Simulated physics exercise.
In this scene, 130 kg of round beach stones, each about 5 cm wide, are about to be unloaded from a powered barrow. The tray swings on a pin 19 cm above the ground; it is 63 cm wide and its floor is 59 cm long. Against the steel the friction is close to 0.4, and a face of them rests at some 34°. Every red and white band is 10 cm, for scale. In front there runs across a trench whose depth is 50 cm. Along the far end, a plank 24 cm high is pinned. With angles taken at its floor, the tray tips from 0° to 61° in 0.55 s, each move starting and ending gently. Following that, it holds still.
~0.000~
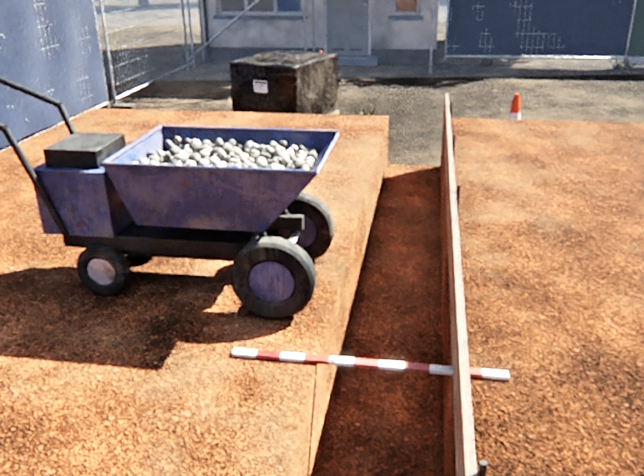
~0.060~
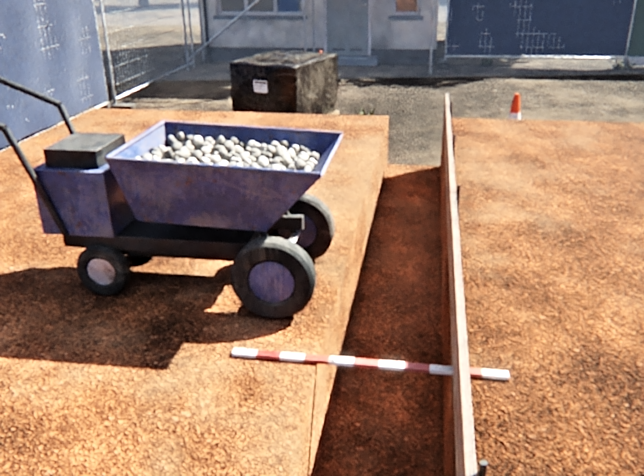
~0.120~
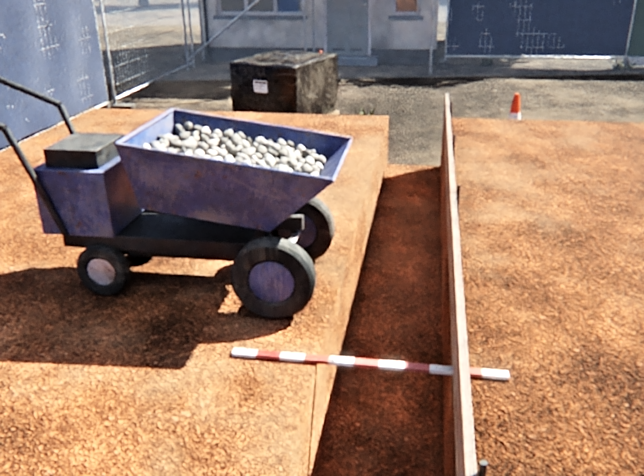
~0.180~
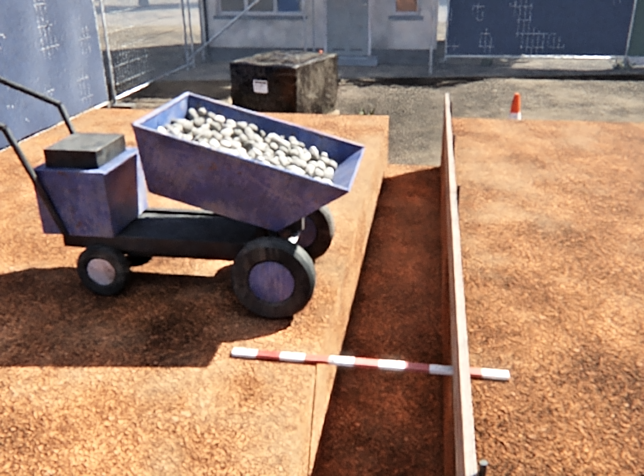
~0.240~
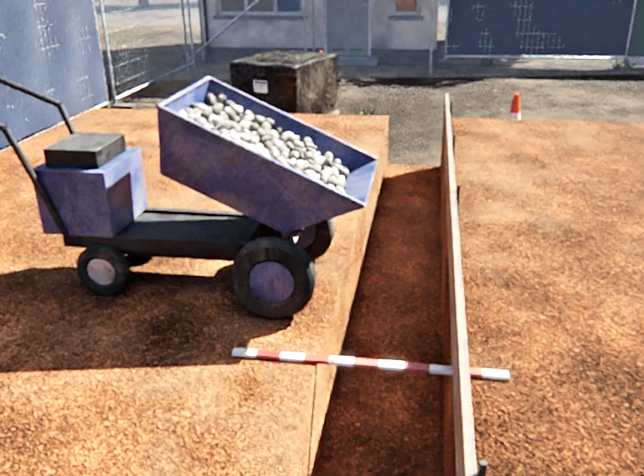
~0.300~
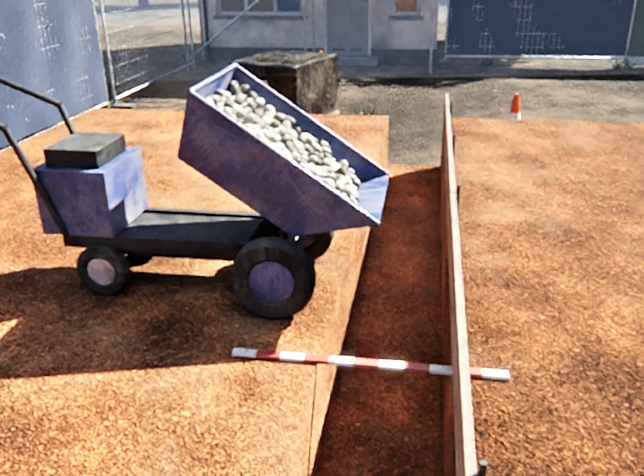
To begin with, a purple powered barrow heaped with pale rounded stones stands left of a trench, its tray level, with a red-and-white pole lying across the gap. The tray's left end then lifts steadily, swinging the lip rightward and down over the trench's edge until the floor slants steeply, stones still inside.
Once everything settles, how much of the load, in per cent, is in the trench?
Once it settles, about 78 per cent of the load is there.
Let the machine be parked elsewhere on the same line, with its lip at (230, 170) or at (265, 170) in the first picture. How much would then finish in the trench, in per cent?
Near 100 and near 100 percent.
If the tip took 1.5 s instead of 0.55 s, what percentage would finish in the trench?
In that case, around 95%.
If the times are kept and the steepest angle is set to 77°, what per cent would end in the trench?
With that change, near 80 per cent.
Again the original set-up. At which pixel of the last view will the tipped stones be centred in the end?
Somewhere near pixel (422, 369).
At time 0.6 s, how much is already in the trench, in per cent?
Around 10 per cent of it.
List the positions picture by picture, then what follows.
In the first picture, the tray is at 0°, its lip at (317, 173); the top of the load is at (232, 149).
The second picture shows lip at (321, 175), floor tilted 2°, highest stones at (206, 146); the stones move at 0.5 m/s on average.
In the third picture, the tray is at 7°, its lip at (333, 181); the top of the load is at (184, 135); the stones move at 0.9 m/s on average.
In the fourth picture, the tray is at 15°, its lip at (348, 191); the top of the load is at (192, 121); the stones move at 1.3 m/s on average.
In the fifth picture, the tray is at 25°, its lip at (365, 206); the top of the load is at (208, 107); the stones move at 1.4 m/s on average.
The sixth picture shows lip at (379, 224), floor tilted 35°, highest stones at (231, 95); the stones move at 1.5 m/s on average.
After 0.4 s the floor is at 51°; 100 % in the tray; the foremost stones are at (374, 223).
After 0.6 s the floor is at 61°; 89 % in the tray, 11 % in the trench; the foremost stones are at (448, 261).
After 1.0 s the floor is at 61°; 28 % in the tray, 50 % in the trench, 22 % past the trench; the foremost stones are at (605, 311).
After 3.0 s the floor is at 61°; 0 % in the tray, 78 % in the trench, 22 % past the trench; the foremost stones are past the picture's edge.
